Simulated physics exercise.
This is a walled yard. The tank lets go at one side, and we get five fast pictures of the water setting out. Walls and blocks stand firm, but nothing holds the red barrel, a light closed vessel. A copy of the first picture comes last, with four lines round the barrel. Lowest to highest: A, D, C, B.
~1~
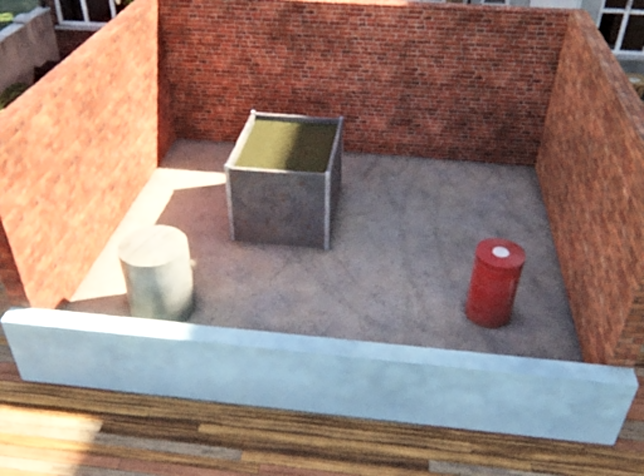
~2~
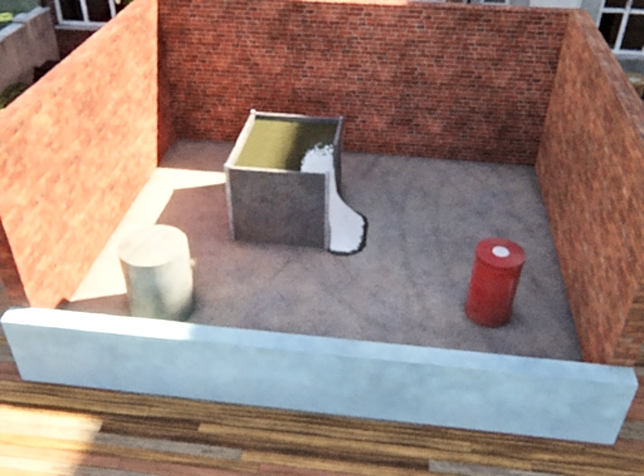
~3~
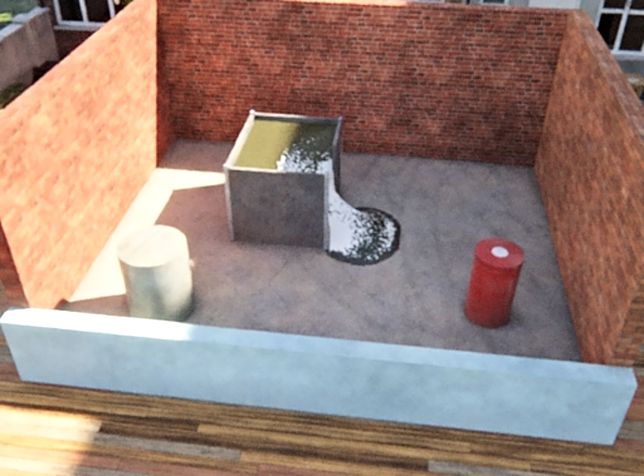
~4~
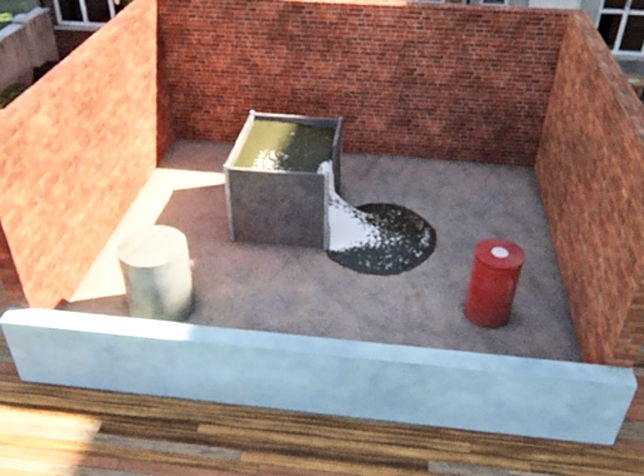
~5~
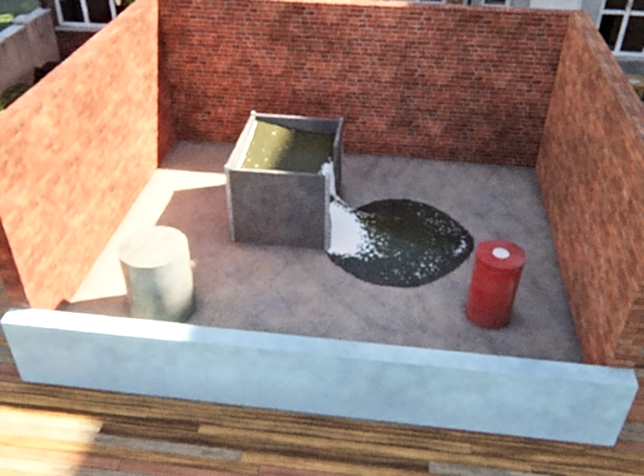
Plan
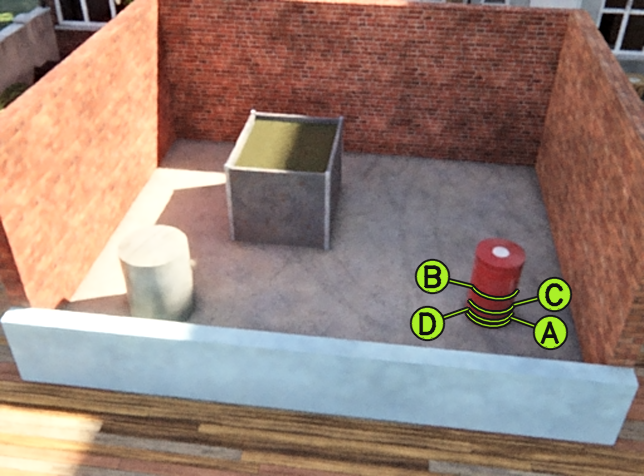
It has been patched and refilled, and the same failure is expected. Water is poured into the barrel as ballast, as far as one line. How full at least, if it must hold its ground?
The limit is B.
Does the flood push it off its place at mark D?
Yes, it does.
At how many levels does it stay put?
One of them.
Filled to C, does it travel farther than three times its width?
No, less.
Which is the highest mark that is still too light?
Here it is mark C.
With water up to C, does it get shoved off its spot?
Yes, that goes wrong.
In lime, A at (490, 326); B at (495, 298); C at (492, 312); D at (491, 321); from the bottom up A, D, C, B.
For mark A, it is pushed about 8 times its own width away.
For mark B, it shifts by a finger or two and stays.
For mark C, it is pushed about its own width away.
For mark D, it is pushed about 5 times its own width away.
